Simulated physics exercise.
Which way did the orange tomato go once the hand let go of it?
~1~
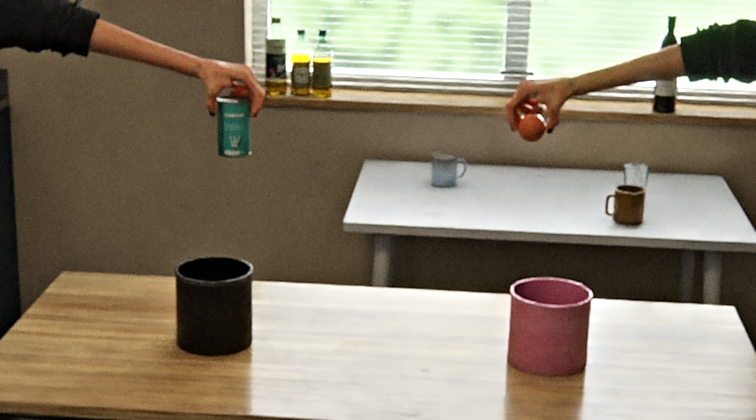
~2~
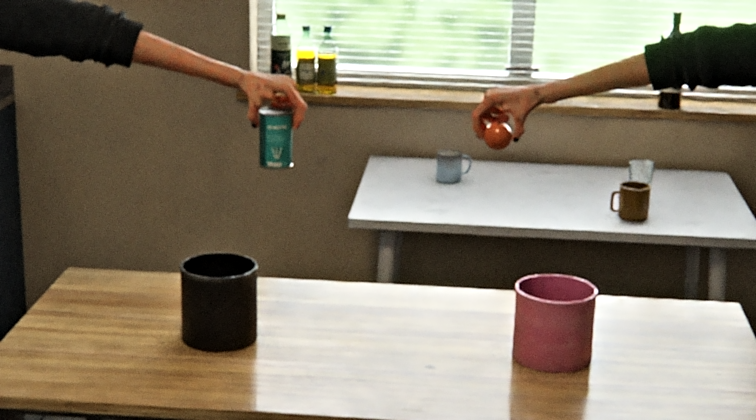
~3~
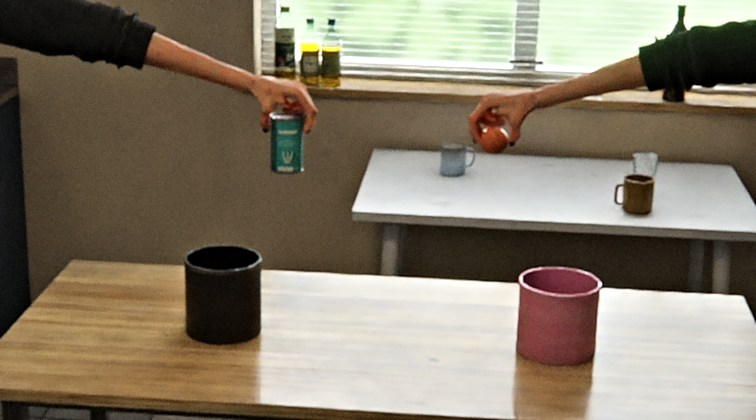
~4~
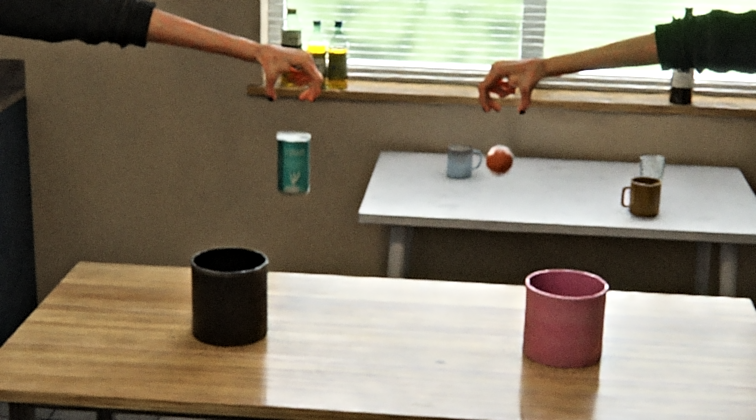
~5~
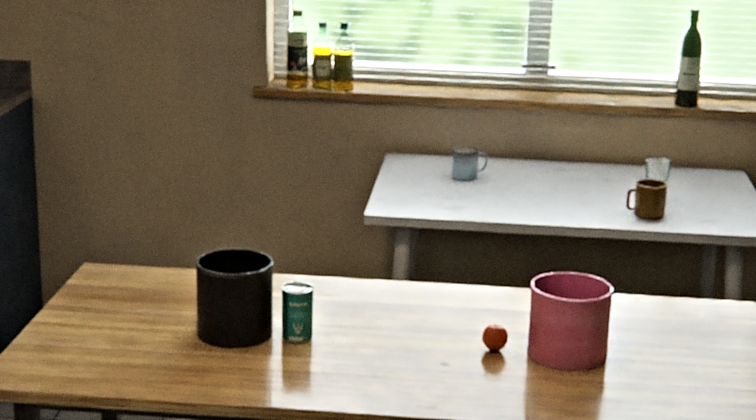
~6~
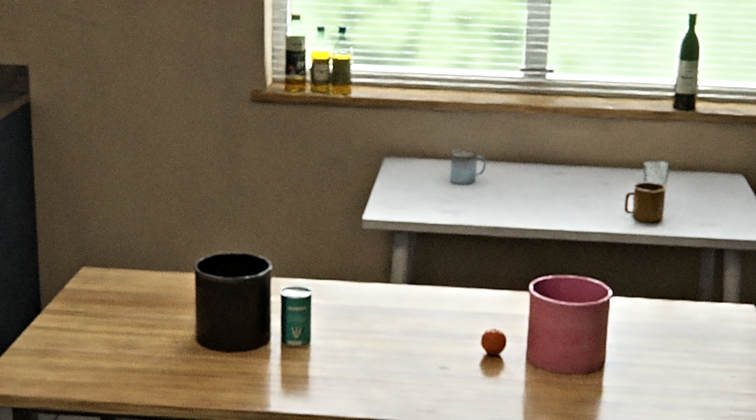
The orange tomato moved down, ending up on the wooden table just left of the pink bucket.
